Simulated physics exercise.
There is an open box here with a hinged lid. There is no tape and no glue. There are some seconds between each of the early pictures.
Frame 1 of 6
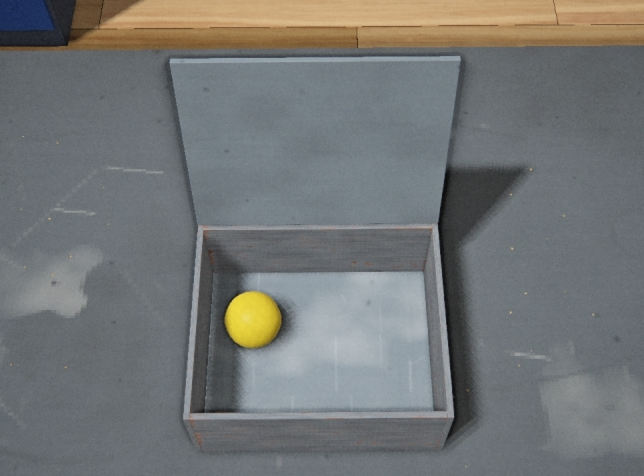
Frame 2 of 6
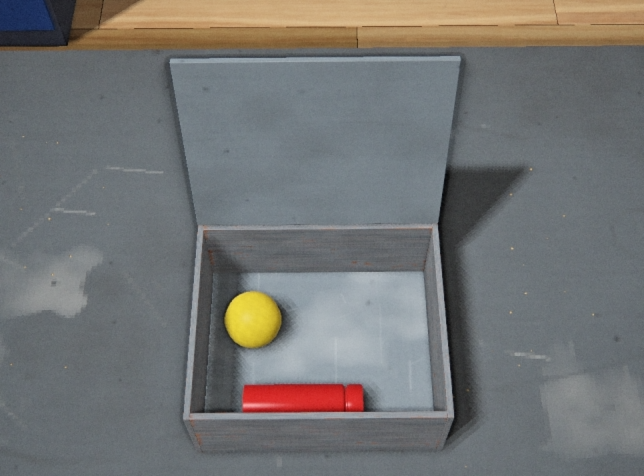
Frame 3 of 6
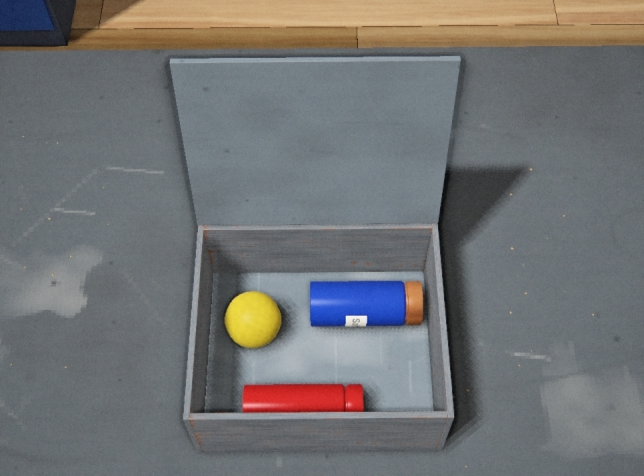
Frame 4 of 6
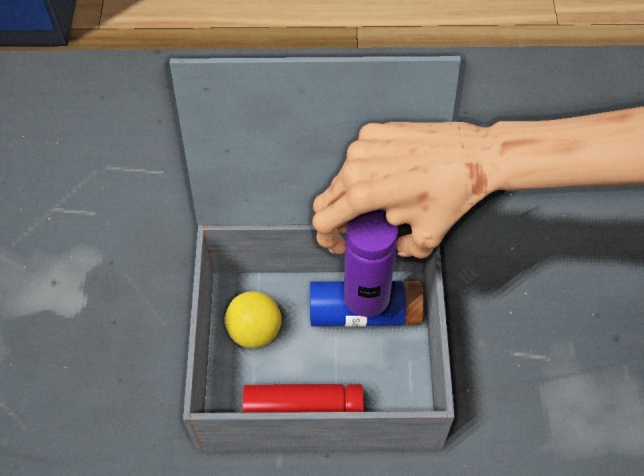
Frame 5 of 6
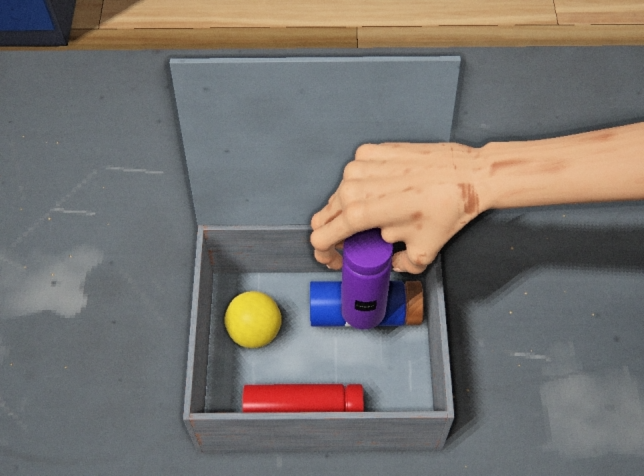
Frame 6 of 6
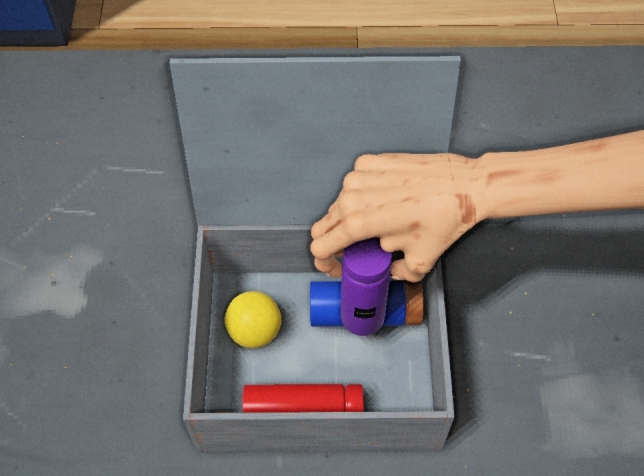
A hand reaches in from the right over an open grey box with a raised lid, seen from above and in front by a still camera. Inside, a yellow ball-like object sits at left, then a red cylinder appears along the near side and a blue one at upper right. Gripping an upright purple cylinder, the hand lowers it slightly in front of the blue one.
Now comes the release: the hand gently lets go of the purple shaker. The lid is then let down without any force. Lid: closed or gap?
The lid reaches the rim.
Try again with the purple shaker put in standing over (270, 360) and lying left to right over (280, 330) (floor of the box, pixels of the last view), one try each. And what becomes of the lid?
In the first case it comes fully down; in the second case it comes fully down.
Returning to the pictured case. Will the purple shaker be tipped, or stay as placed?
By the end it has leaned over.
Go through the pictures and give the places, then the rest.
In the first picture, the last thing is not in view yet; yellow lemon (253, 320).
In the second picture, the last thing is not in view yet.
In the third picture, the last thing is not in view yet; red shaker (304, 405).
In the fourth picture, coming down; purple shaker (370, 265); yellow lemon (253, 320).
In the fifth picture, coming down; purple shaker (365, 280); blue shaker (366, 303).
In the sixth picture, in place under the hand; purple shaker (365, 288); red shaker (304, 405).
Then, 0.90 s past the last view, lid starting down; purple shaker on its side near (408, 368); blue shaker displaced a little.
Then, 1.80 s past the last view, lid 41° above the rim; purple shaker on its side near (407, 368); blue shaker displaced a little.
Finally, lid shut; down or leaning hard in the box, purple shaker; the other 3 still in place. Final places as the last picture's camera would see them, purple shaker near (407, 368).
